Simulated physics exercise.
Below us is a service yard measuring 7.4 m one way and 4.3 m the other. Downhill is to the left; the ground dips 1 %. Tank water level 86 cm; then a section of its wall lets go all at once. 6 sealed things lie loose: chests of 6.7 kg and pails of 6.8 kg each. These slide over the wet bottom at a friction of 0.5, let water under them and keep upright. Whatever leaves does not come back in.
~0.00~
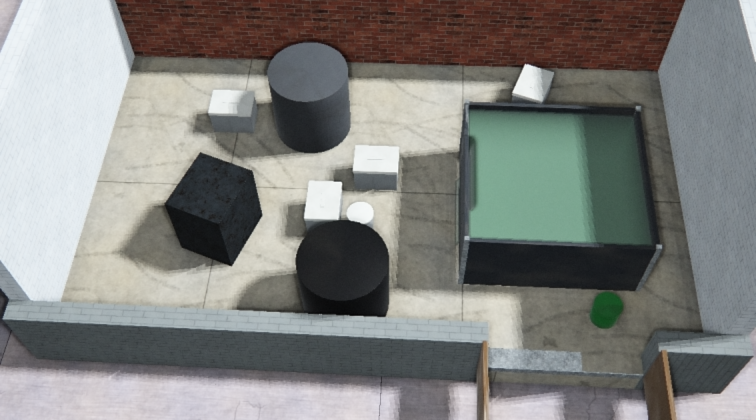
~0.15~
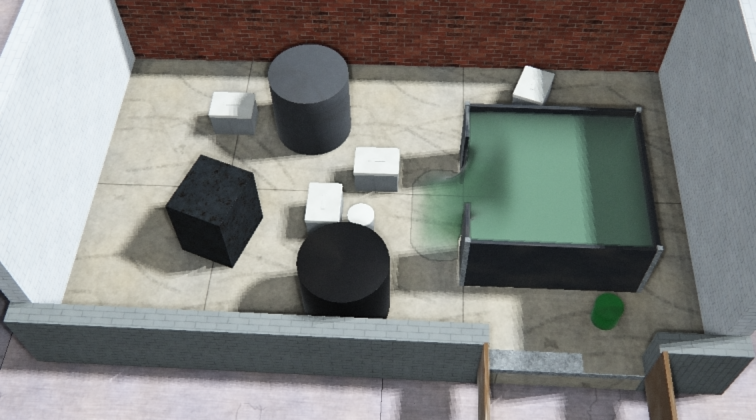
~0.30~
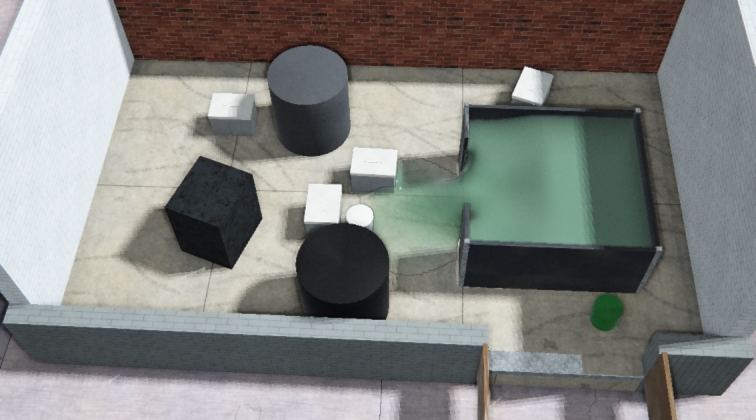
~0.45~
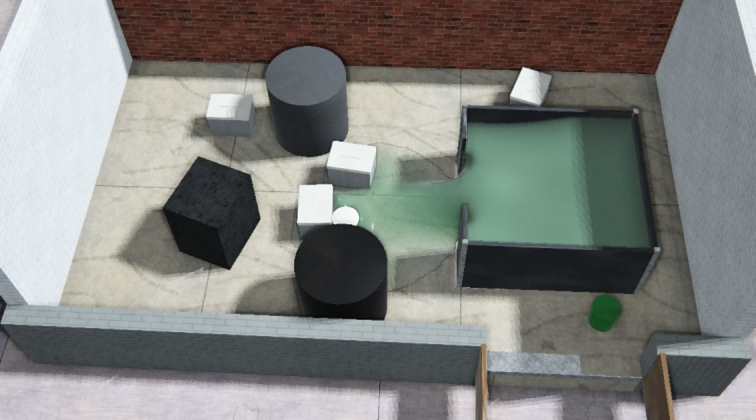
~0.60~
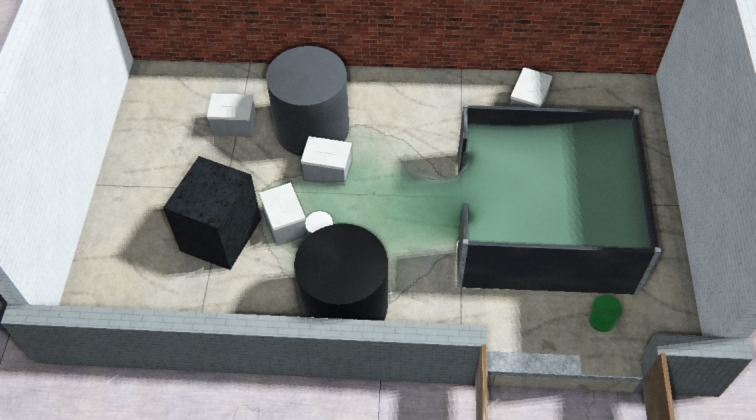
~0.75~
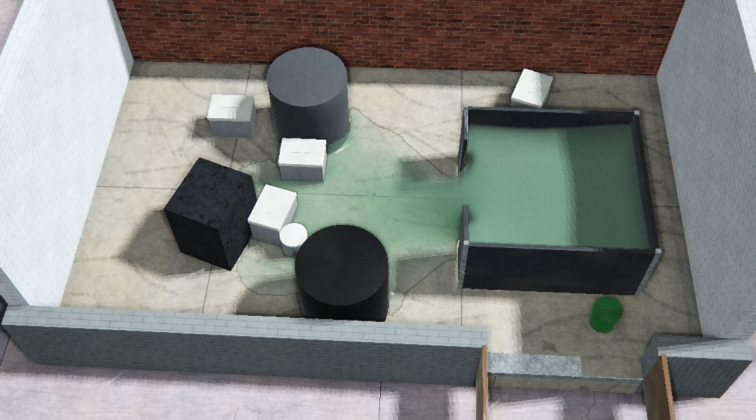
Green water pours through a gap in the left side of a dark-walled tank and spreads leftward across the walled yard, then pushes two white boxes and a small white pail left between the dark cylinders toward a black block.
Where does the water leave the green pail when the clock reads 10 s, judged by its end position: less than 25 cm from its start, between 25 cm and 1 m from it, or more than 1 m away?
I'd bet it stays anchored there.
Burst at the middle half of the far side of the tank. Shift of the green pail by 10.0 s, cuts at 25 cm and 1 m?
The green pail simply gets swept away.
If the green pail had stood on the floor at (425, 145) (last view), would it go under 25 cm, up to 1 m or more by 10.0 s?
From that spot, it remains nearly still.
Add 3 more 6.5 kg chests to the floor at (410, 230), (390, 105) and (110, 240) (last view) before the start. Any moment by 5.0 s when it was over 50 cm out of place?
Taking them in the order given: Exceeds it, exceeds it and exceeds it.
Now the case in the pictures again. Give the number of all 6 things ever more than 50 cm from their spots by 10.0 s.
Result: 5.
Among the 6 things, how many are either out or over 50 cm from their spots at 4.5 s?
Count: 3.
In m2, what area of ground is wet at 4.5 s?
27 m2.
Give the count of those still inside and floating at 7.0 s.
Just then, the number is 5.
After 2.0 s the green pail is near (608, 309), 0.0 m from its start, aground; 0 of 6 are out; 2 afloat.
After 4.5 s the green pail is near (608, 309), 0.0 m from its start, aground; 0 of 6 are out; 4 afloat.
After 7.0 s the green pail is near (608, 309), 0.0 m from its start, aground; 0 of 6 are out; 5 afloat.
After 10.0 s the green pail is near (608, 309), 0.0 m from its start, aground; 0 of 6 are out; 5 afloat.
